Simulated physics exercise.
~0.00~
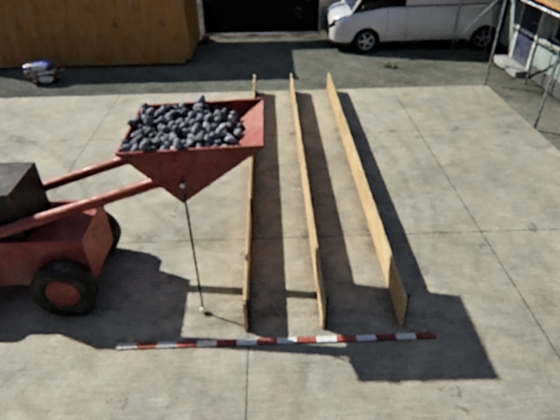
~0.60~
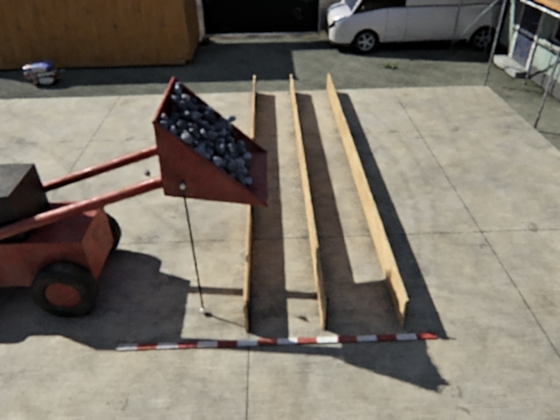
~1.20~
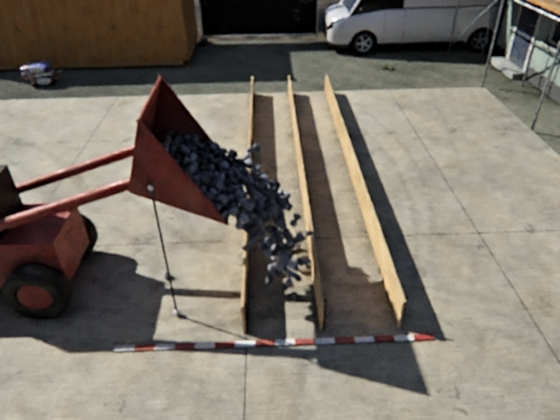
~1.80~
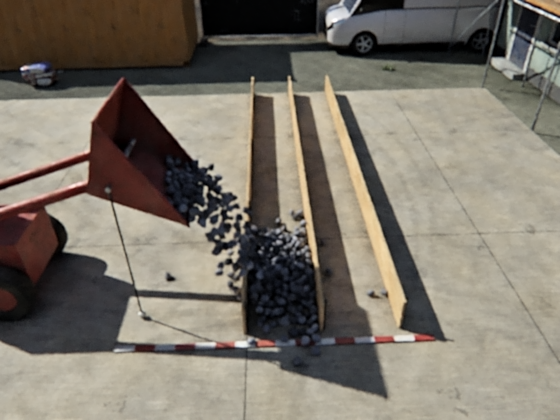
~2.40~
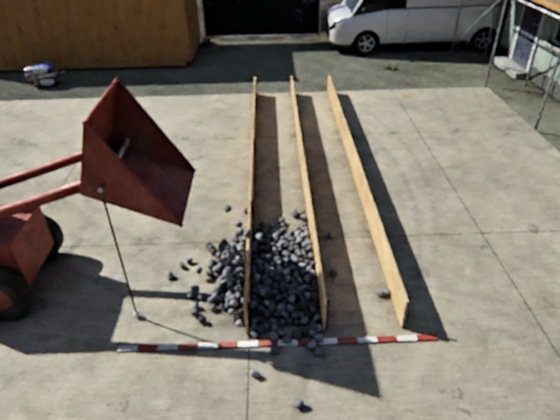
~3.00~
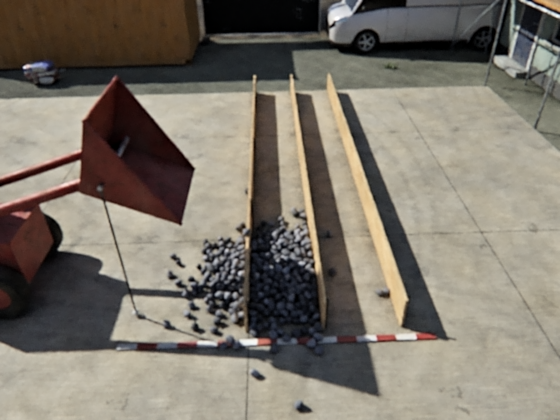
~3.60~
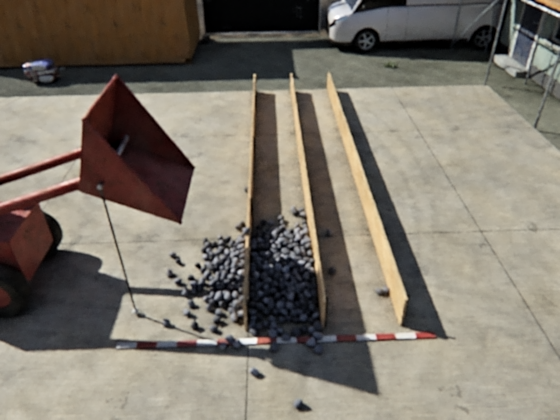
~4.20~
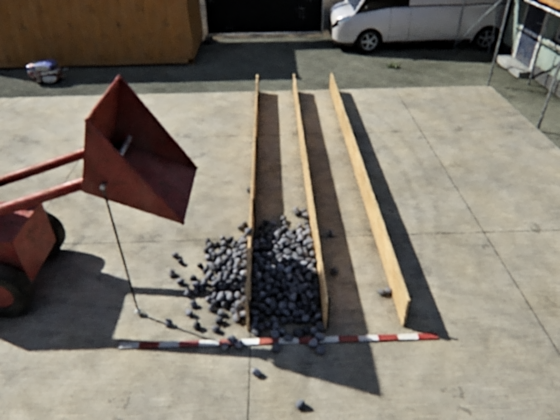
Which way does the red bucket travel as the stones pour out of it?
The bucket moves to the left, drawing back from the planks as the stones fall.
A red loader tips dark stones between two planks while backing left, leaving some spilled outside.
